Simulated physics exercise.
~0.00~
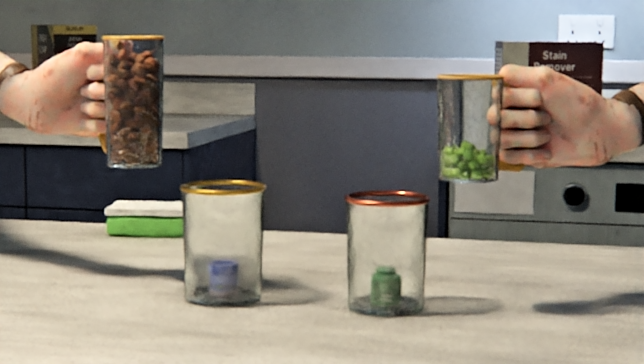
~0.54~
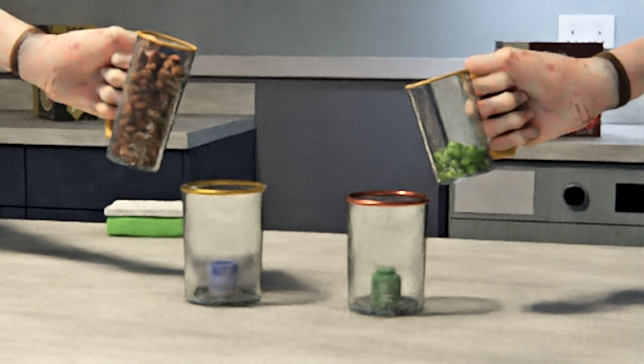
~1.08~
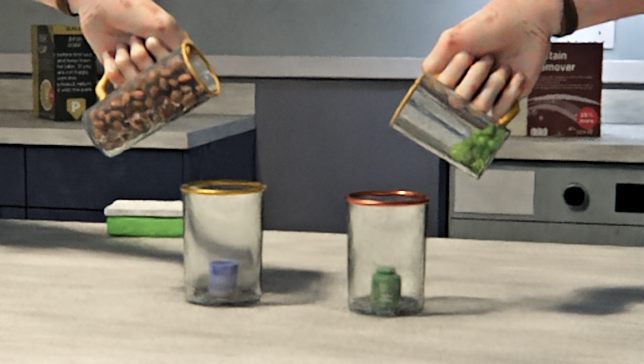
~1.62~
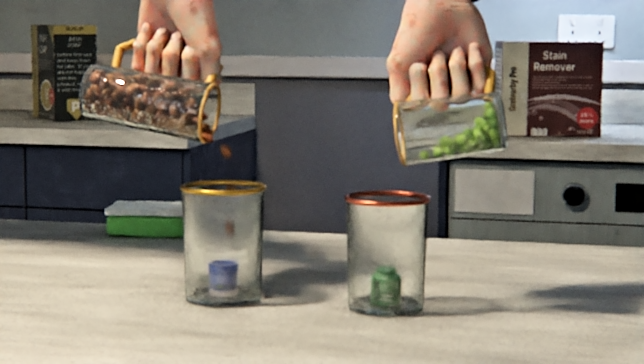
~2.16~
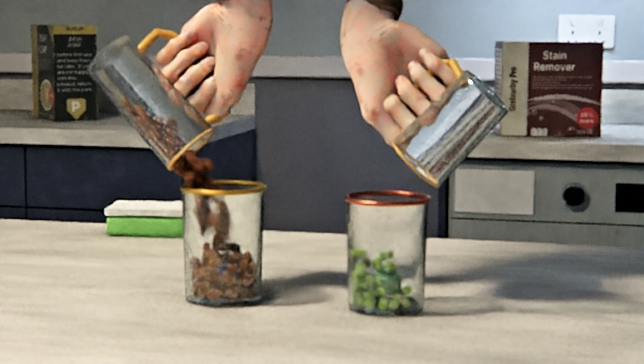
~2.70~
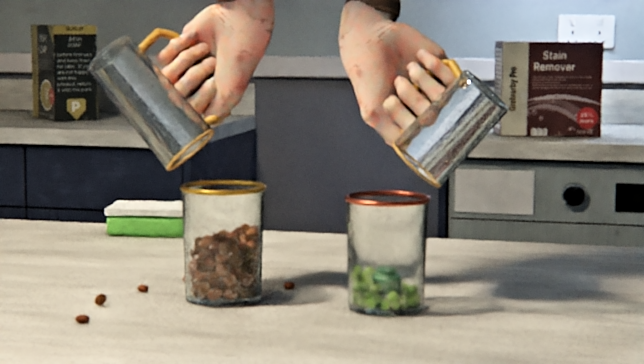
On a kitchen counter, two hands tip brown and green pieces into glasses, burying the left object.
